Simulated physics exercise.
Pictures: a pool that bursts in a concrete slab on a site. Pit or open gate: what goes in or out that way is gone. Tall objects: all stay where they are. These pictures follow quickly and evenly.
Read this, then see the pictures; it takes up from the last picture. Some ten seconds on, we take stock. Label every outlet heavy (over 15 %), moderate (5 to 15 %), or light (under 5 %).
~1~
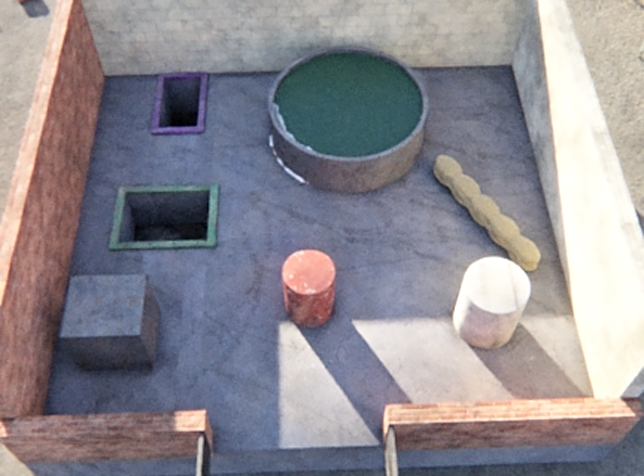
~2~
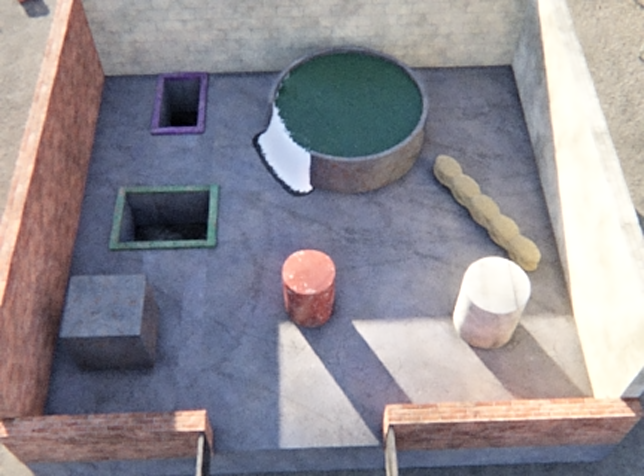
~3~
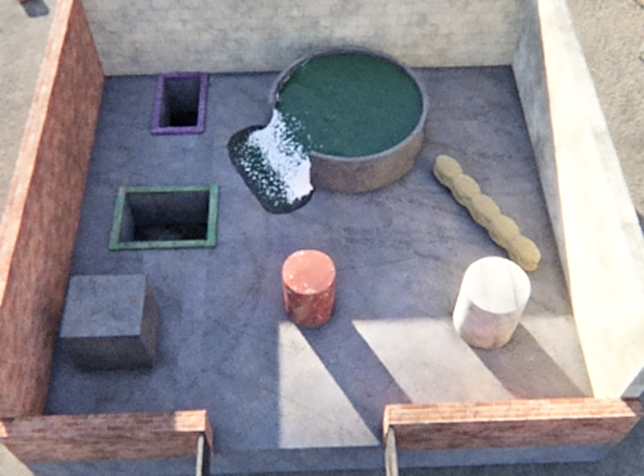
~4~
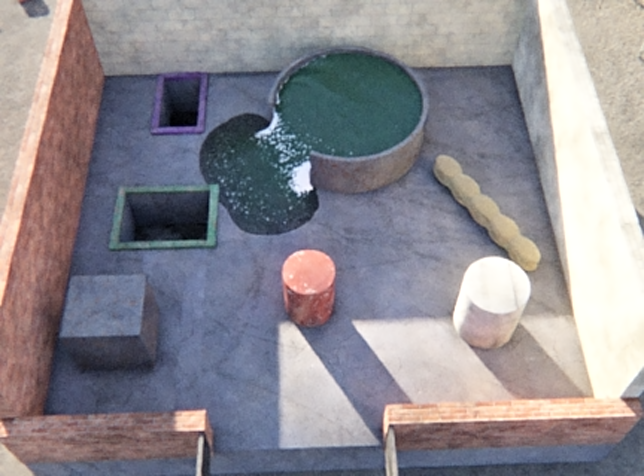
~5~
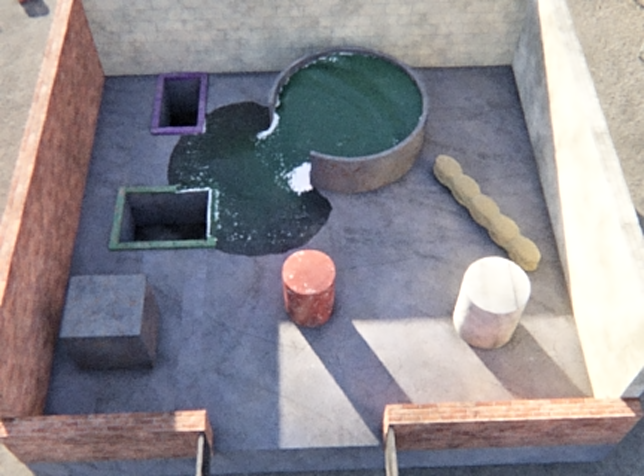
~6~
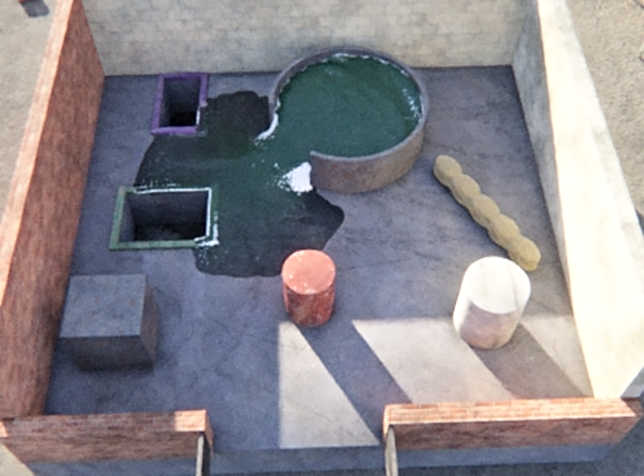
Labels: Gate - moderate, purple pit - moderate, green pit - heavy.
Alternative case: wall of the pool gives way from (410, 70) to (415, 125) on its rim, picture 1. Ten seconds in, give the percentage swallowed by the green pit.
Green: 0 %.
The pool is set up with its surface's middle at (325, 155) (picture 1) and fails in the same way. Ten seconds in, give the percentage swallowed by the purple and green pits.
Per cent: Purple 4, green 35.
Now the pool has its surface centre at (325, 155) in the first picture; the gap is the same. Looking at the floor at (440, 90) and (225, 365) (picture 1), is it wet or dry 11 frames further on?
Untouched, swamped.
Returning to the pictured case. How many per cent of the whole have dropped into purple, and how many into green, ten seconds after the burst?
Roughly 8 and 30 %.
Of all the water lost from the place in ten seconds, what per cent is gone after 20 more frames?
My estimate is roughly 45 percent.
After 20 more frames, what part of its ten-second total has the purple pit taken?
About 20 per cent.
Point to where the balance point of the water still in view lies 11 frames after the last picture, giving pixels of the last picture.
I reckon somewhere around (285, 162).
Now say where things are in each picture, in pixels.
The first frame shows the round pool at (348, 104) is whole and still.
In the second frame, the front is at (259, 137), out from the gap at (285, 152).
In the third frame, the front is at (238, 138), out from the gap at (285, 154).
In the fourth frame, water pours out at (285, 155) and has run to (250, 228).
In the fifth frame, water pours out at (285, 155) and has run to (218, 245).
In the sixth frame, water pours out at (285, 155) and has run to (138, 188).
A moment on, water covers 25 % of the floor; the gate 0 %, the purple pit 0 %, the green pit 6 %.
Next, water covers 35 % of the floor; the gate 0 %, the purple pit 1 %, the green pit 13 %.
Then, water covers 40 % of the floor; the gate 1 %, the purple pit 2 %, the green pit 20 %.
Later, water covers 55 % of the floor; the gate 4 %, the purple pit 5 %, the green pit 26 %.
In the end, water covers 65 % of the floor; the gate 11 %, the purple pit 9 %, the green pit 29 %.
